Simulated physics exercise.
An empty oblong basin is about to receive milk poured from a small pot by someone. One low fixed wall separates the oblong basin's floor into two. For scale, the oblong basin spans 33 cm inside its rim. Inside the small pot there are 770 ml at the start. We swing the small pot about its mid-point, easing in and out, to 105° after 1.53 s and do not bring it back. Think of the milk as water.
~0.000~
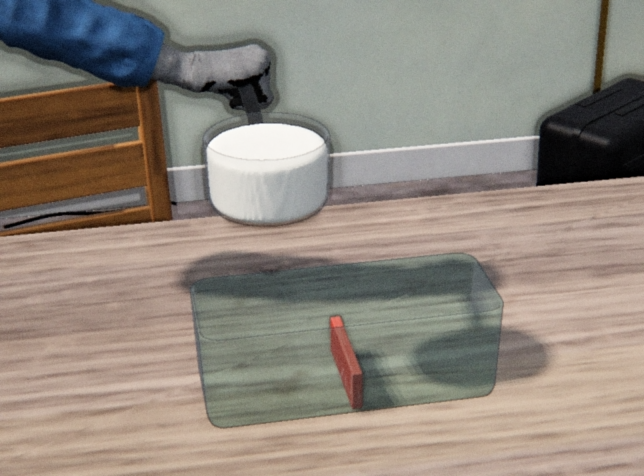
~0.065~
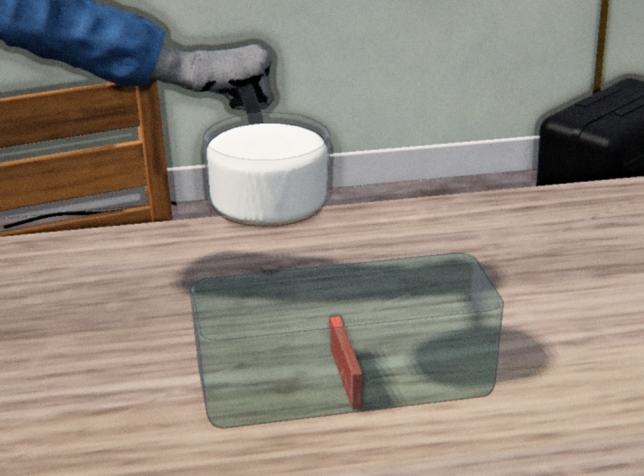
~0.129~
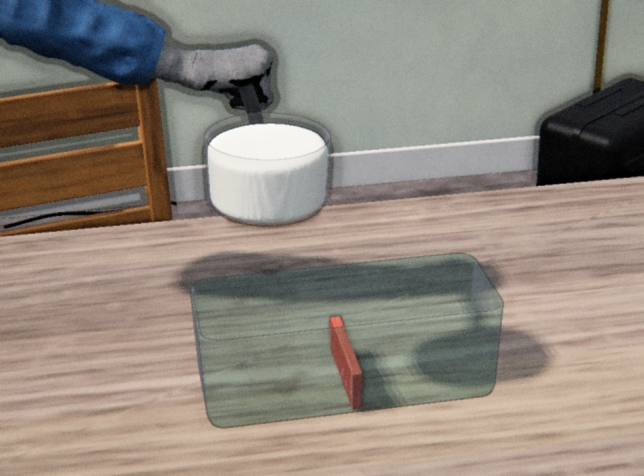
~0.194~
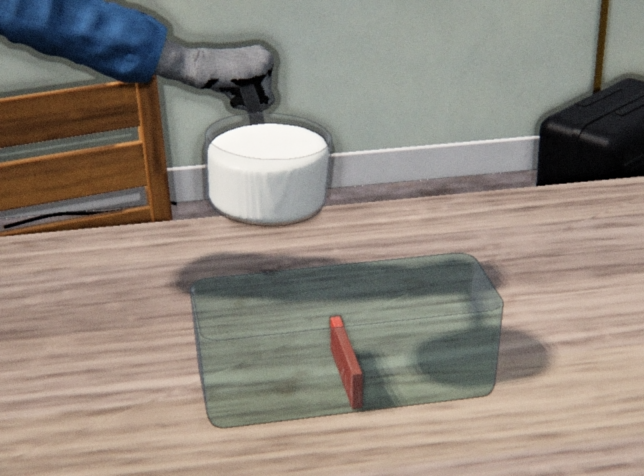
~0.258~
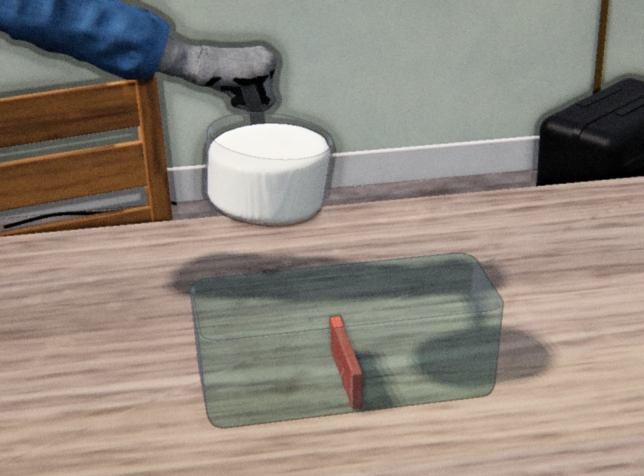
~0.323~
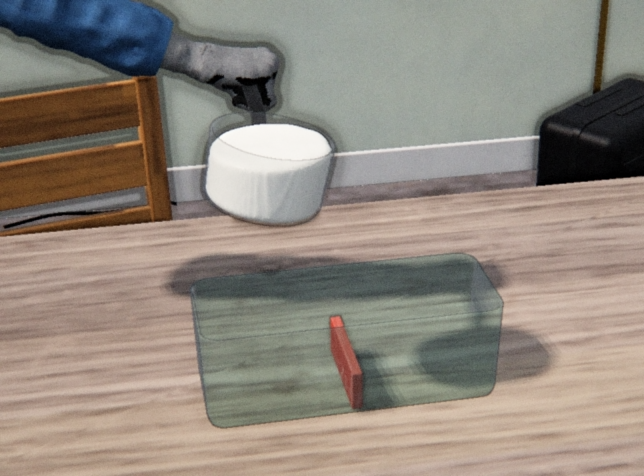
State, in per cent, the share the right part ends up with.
The right part ends up with roughly 95 %.
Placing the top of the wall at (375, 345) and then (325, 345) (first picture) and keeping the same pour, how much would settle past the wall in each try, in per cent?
Try 1: 75 %; try 2: 95 %.
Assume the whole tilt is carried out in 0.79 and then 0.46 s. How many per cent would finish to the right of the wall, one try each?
Try 1: 90 %; try 2: 85 %.
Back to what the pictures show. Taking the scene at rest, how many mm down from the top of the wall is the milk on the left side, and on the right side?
46 mm left, 12 mm right.
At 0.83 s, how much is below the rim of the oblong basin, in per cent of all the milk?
The basin holds roughly 12 in a hundred parts at that moment.
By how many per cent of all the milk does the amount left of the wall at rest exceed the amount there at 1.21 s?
Close to 2% of the whole.
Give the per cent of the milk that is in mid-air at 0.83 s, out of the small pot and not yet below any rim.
Close to 26 in a hundred.
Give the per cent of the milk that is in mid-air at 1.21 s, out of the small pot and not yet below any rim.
Close to 12 in every hundred parts.
By 0.83 s the tilt is 60° and 61 per cent is still to pour, 0 is left of the wall and 13 right of it.
By 1.21 s the tilt is 94° and 13 per cent is still to pour, 2 is left of the wall and 74 right of it.
By 1.60 s the tilt is 105° and 0 per cent is still to pour, 4 is left of the wall and 94 right of it.
By 2.03 s the tilt is 105° and 0 per cent is still to pour, 4 is left of the wall and 95 right of it.
At rest 4 per cent lies left of the wall, 95 right of it and 1 outside.
